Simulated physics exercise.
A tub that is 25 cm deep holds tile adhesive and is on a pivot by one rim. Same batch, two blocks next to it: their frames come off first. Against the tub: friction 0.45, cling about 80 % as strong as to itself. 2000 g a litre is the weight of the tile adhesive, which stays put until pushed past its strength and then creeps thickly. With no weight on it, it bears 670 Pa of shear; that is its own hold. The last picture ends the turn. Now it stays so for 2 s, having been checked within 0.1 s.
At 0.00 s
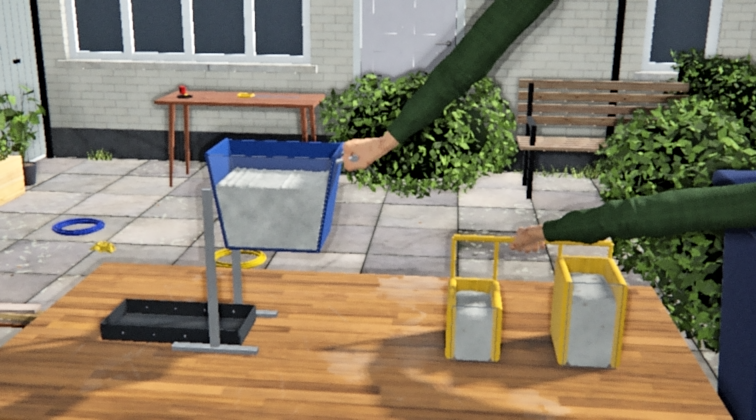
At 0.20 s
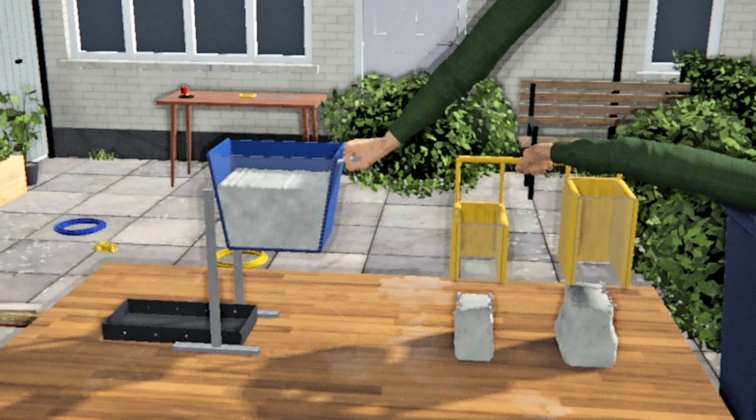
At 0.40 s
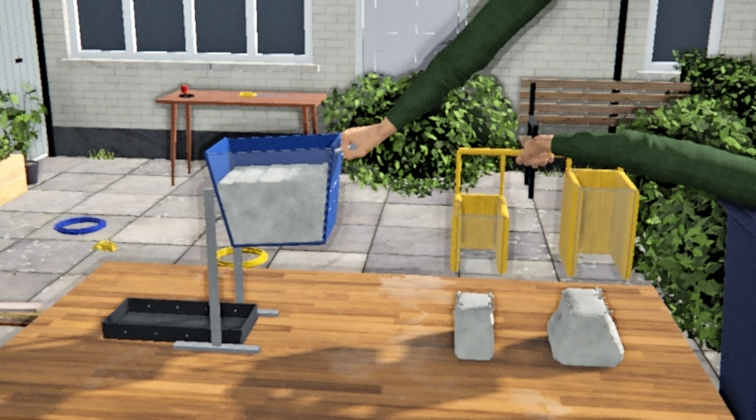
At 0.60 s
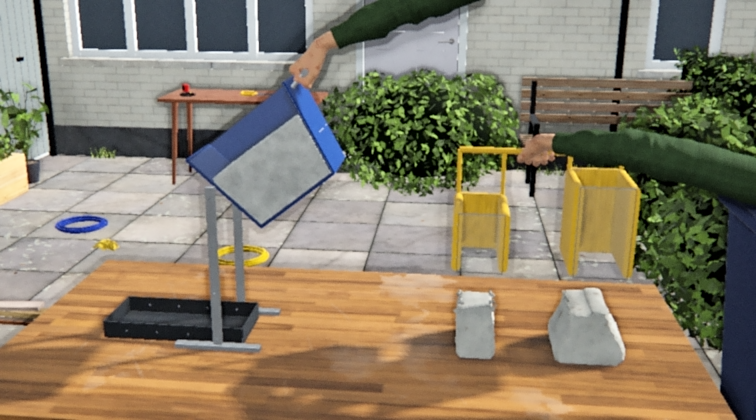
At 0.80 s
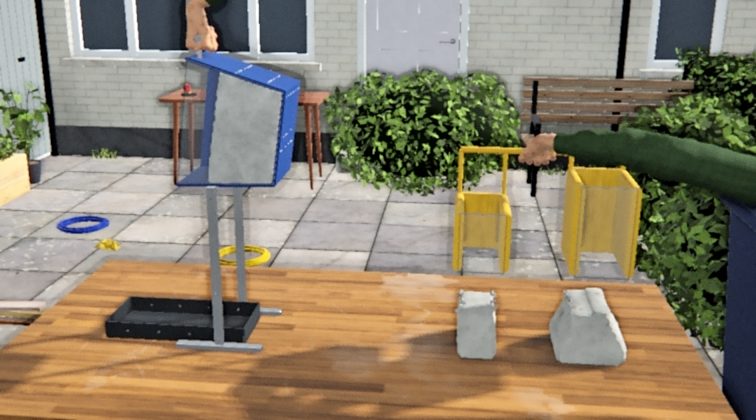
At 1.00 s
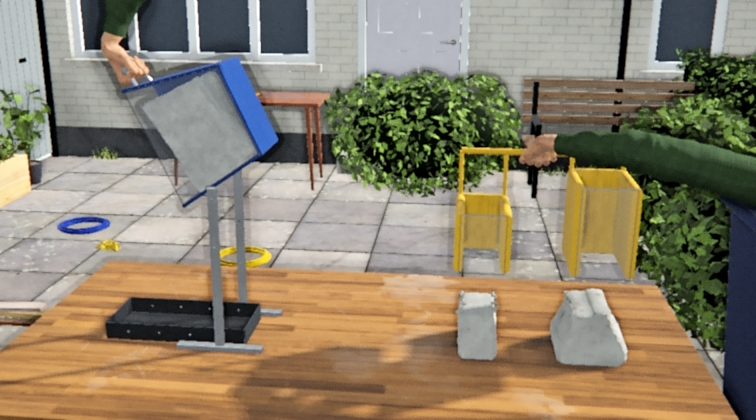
A blue tub of grey paste on a metal stand and two yellow moulds move above a wooden table on a paved patio, seen from the front by a still camera. The tub is above a black tray at left, the moulds at right. One hand lifts the moulds off two grey blocks, the right one slumping, then another swings the tub up and over leftward, the paste staying inside.
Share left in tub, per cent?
Near 0 %.
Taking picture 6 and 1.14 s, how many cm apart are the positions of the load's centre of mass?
Around 16 cm.
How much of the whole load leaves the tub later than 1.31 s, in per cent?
Share of load from then on: Approx. 0 %.
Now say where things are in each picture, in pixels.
In the first frame, handle-side rim at (331, 158), tilt 0 degrees; top of the tile adhesive at (237, 186); blocks stand 13 cm, 20 cm (left to right).
In the second frame, handle-side rim at (333, 158), tilt 0 degrees; top of the tile adhesive at (238, 186); blocks stand 13 cm, 18 cm (left to right).
In the third frame, handle-side rim at (330, 148), tilt 4 degrees; top of the tile adhesive at (319, 180); blocks stand 13 cm, 15 cm (left to right).
In the fourth frame, handle-side rim at (282, 85), tilt 38 degrees; top of the tile adhesive at (295, 119); blocks stand 13 cm, 15 cm (left to right).
In the fifth frame, handle-side rim at (186, 61), tilt 82 degrees; top of the tile adhesive at (225, 75); blocks stand 13 cm, 15 cm (left to right).
In the sixth frame, handle-side rim at (124, 94), tilt 115 degrees; top of the tile adhesive at (195, 82); blocks stand 13 cm, 15 cm (left to right).
After 1.14 s, the tub is at 115 degrees and holds 41 %.
After 1.31 s, the tub is at 115 degrees and holds 0 %.
After 1.48 s, the tub is at 115 degrees and holds 0 %.
After 1.65 s, the tub is at 115 degrees and holds 0 %.
After 3.00 s, at the end, the tub is at 115 degrees and holds 0 %.
